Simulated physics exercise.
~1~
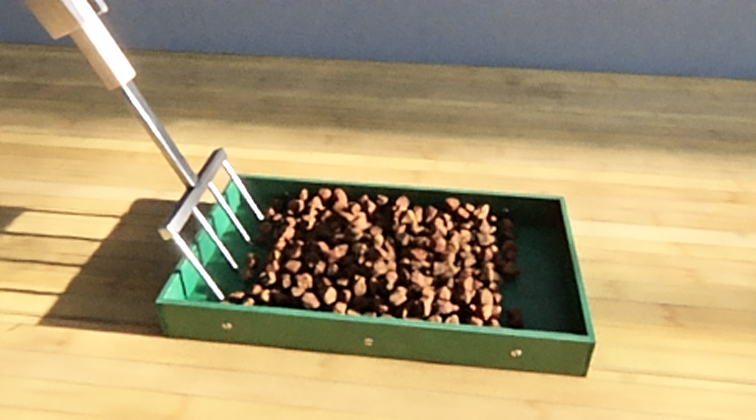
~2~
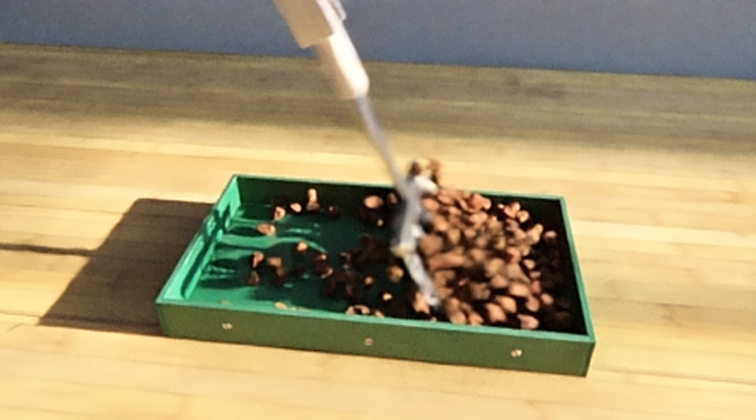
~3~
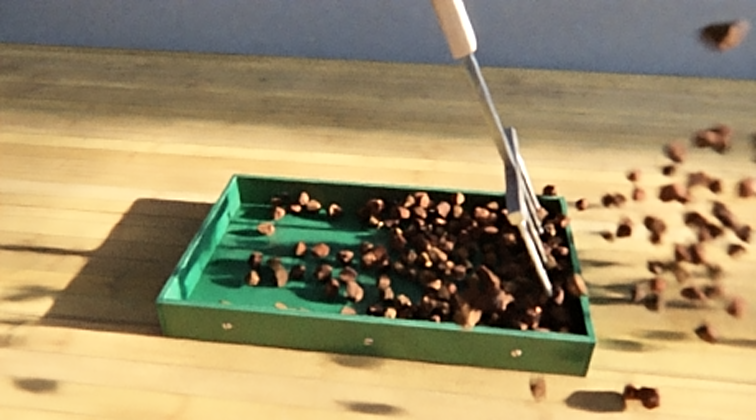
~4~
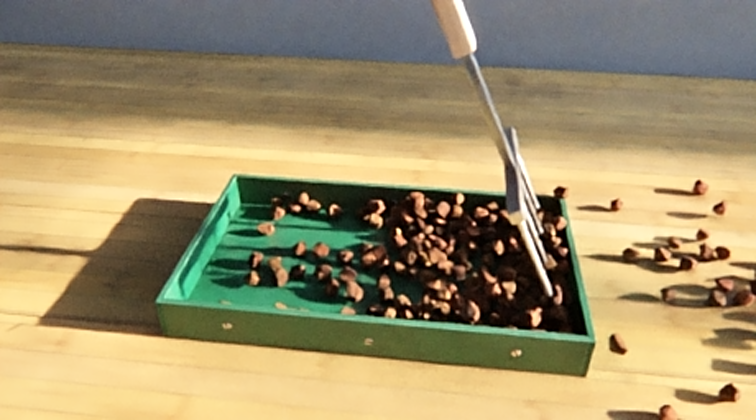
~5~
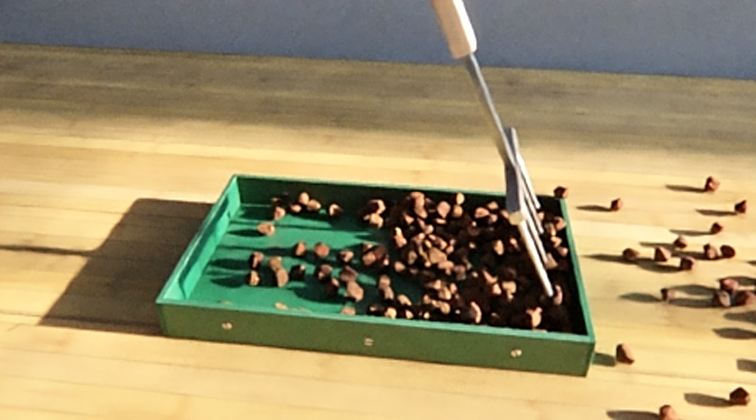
Metal rake sweeping brown pellets rightward through a green tray, flinging many over the edge to scatter across the wooden table.
